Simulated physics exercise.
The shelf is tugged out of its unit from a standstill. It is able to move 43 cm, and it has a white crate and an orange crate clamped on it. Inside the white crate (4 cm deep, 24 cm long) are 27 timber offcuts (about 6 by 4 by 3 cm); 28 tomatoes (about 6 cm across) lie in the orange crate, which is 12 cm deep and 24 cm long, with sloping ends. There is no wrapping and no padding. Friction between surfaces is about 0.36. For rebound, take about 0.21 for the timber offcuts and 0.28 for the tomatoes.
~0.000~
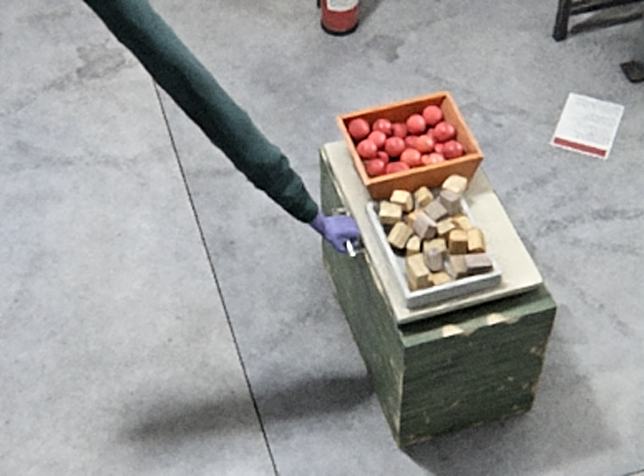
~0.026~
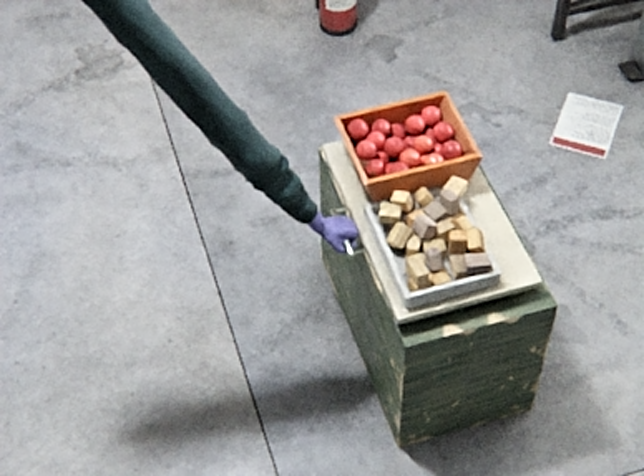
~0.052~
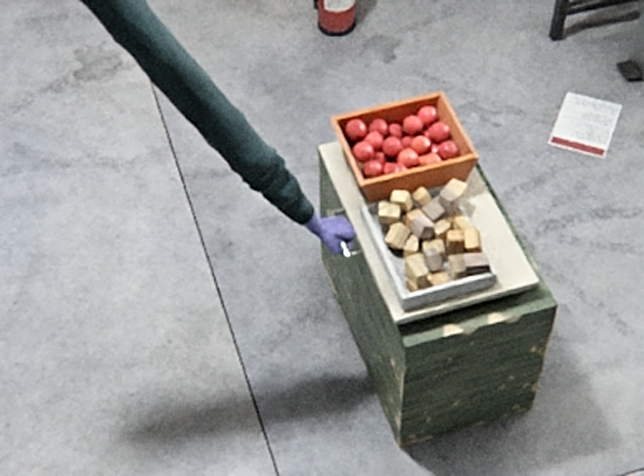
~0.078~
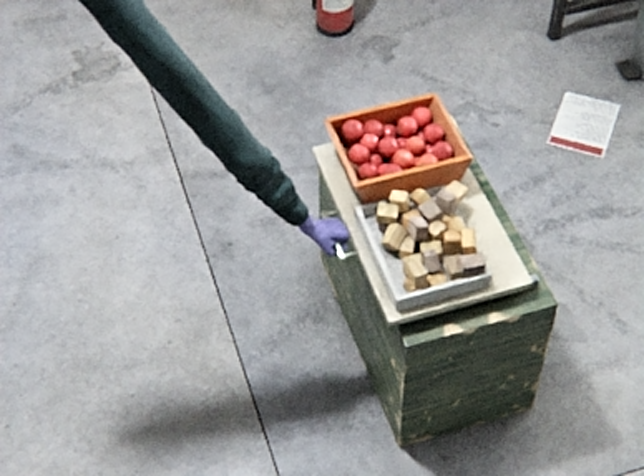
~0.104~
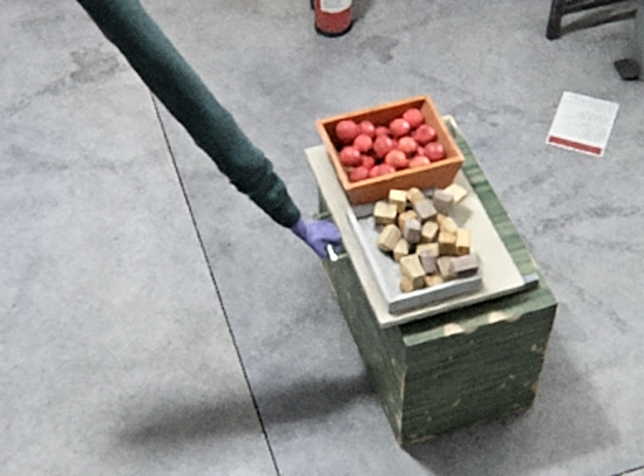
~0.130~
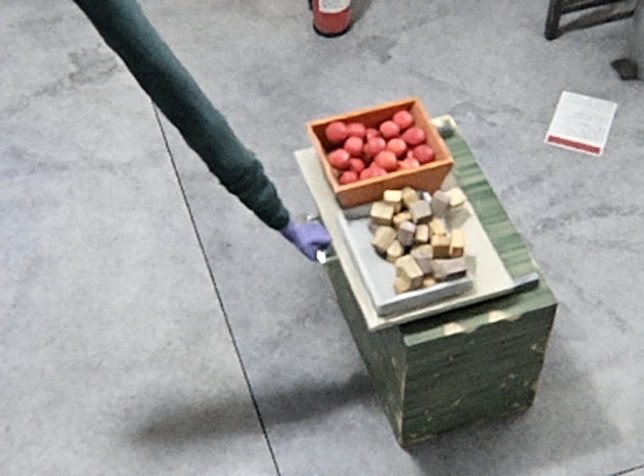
The clip opens on a purple-gloved hand gripping a pale board on a green cabinet, with round red items in an orange crate and wooden blocks in a white one. After barely moving, the board is drawn a short way left, its far end swinging most, carrying both crates and exposing green surface.
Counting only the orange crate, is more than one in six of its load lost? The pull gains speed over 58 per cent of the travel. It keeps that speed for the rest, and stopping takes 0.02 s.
No.
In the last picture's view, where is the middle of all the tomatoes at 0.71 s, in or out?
They're centred near (244, 193).
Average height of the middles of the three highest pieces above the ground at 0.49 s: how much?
About 78 cm.
After 0.29 s, the shelf hits its stop.
After 0.37 s, the white crate is down by 6 of 27 and the orange crate has all 28.
After 0.49 s, the white crate is down by 10 of 27 and the orange crate has all 28.
After 0.71 s, the white crate is down by 10 of 27 and the orange crate is down by 2 of 28.
When it is over (at 1.14 s), the white crate is down by 10 of 27 and the orange crate is down by 2 of 28. Asked share, 2 of 28, 7 per cent.
